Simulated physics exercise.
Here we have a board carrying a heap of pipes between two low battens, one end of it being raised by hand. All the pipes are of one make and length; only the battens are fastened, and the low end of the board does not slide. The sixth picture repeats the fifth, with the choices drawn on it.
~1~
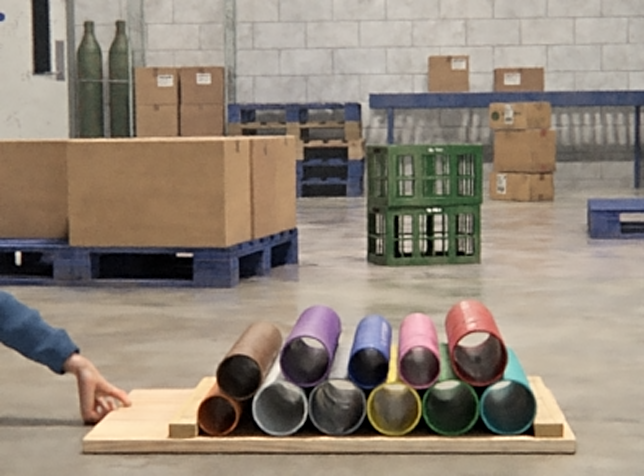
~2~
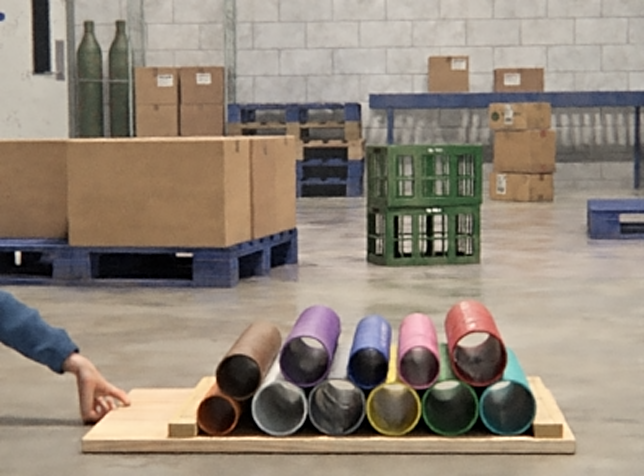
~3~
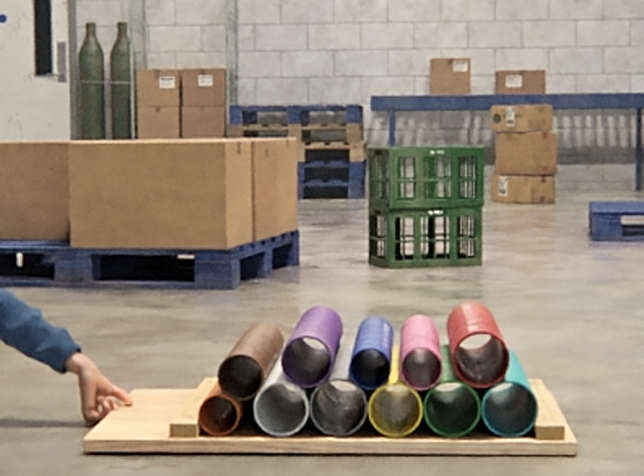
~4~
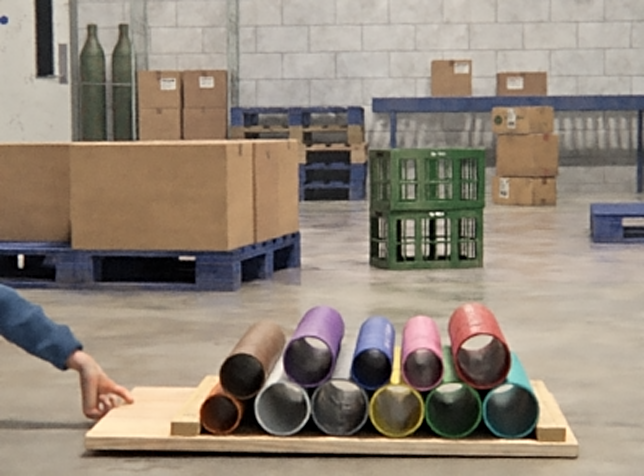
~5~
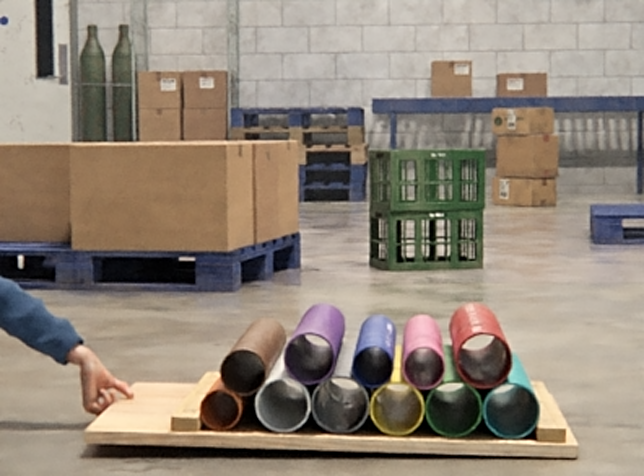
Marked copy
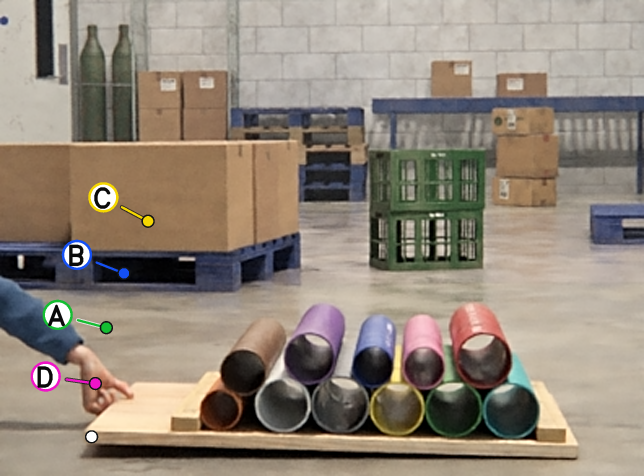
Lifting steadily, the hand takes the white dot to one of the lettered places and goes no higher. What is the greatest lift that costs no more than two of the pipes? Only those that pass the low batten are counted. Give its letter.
Up to C.
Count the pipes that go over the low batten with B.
At B the number is none.
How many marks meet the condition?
The number is four.
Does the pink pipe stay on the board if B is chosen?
The pink pipe: Yes.
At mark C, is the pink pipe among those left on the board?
Yes.
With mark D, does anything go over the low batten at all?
No.
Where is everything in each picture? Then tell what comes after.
White pipe (280, 408); grey pipe (337, 406); yellow pipe (394, 408), in the first frame.
Yellow pipe (394, 408); green pipe (450, 407), in the second frame.
Board (335, 412); orange pipe (219, 415); white pipe (281, 408); pink pipe (421, 368), in the third frame.
Board (336, 412); orange pipe (220, 413); white pipe (283, 407), in the fourth frame.
Board (336, 410); orange pipe (220, 409); white pipe (283, 404), in the fifth frame.
On the marked copy, A at (106, 328); B at (124, 274); C at (148, 221); D at (95, 383); the white dot at (92, 437).
Following C. Soon after the start, board at 17°.
Later, board at 28°.
In the end, board at 28°, none over the low batten.
As for the rest, A none over the low batten; B none over the low batten; D none over the low batten.
